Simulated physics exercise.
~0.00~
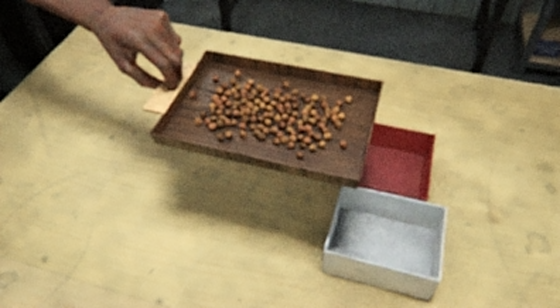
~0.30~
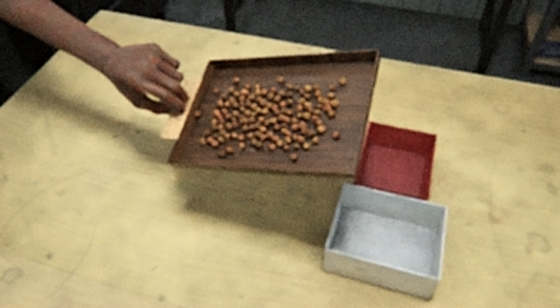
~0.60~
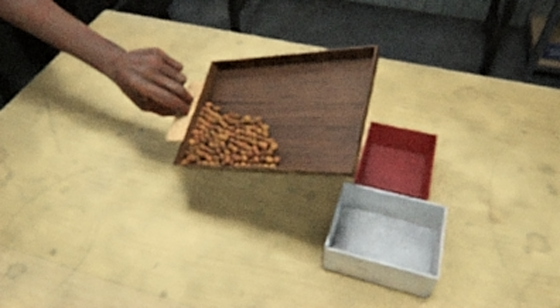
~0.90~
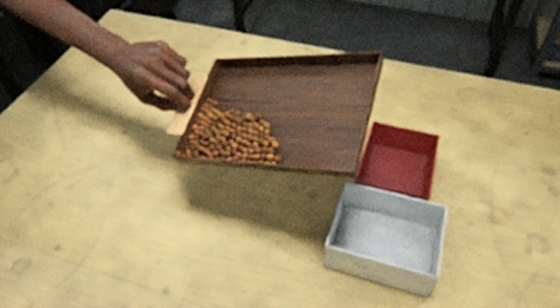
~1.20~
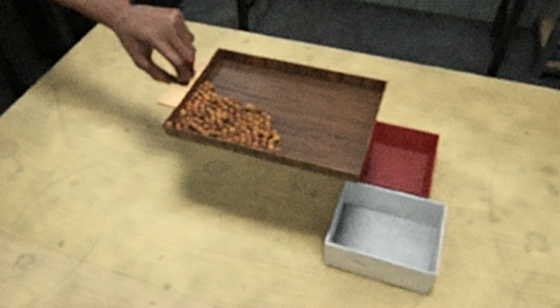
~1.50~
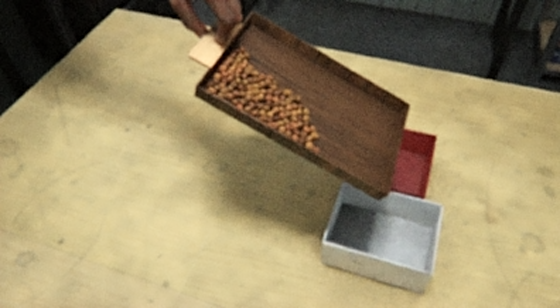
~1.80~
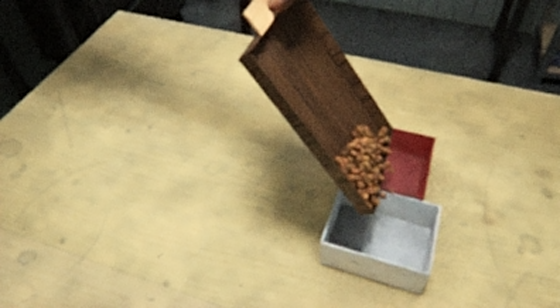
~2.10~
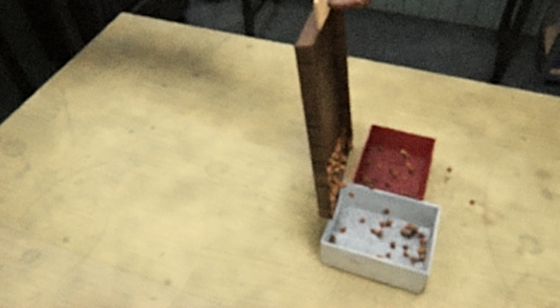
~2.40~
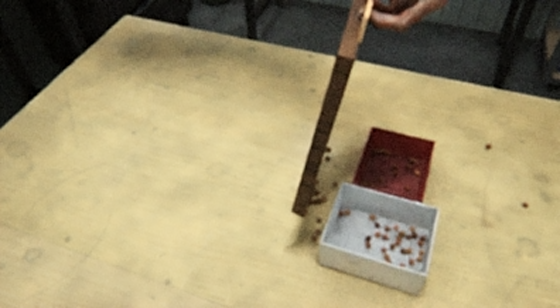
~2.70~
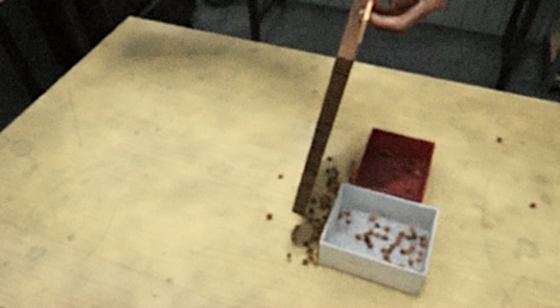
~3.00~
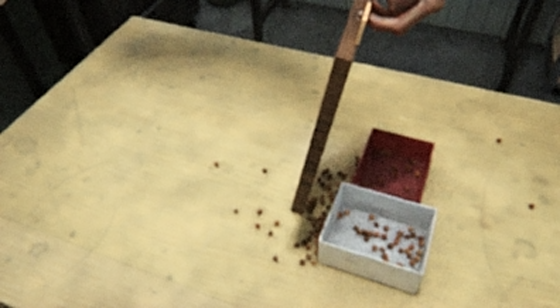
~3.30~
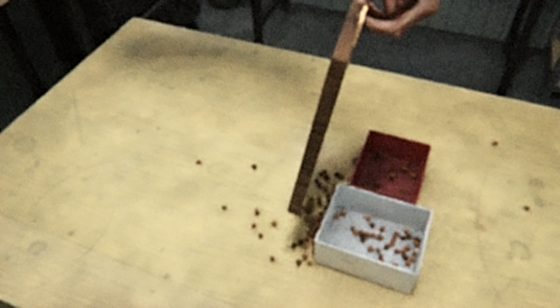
A hand tilts a tray of small brown balls, spilling them into two tins and around them.
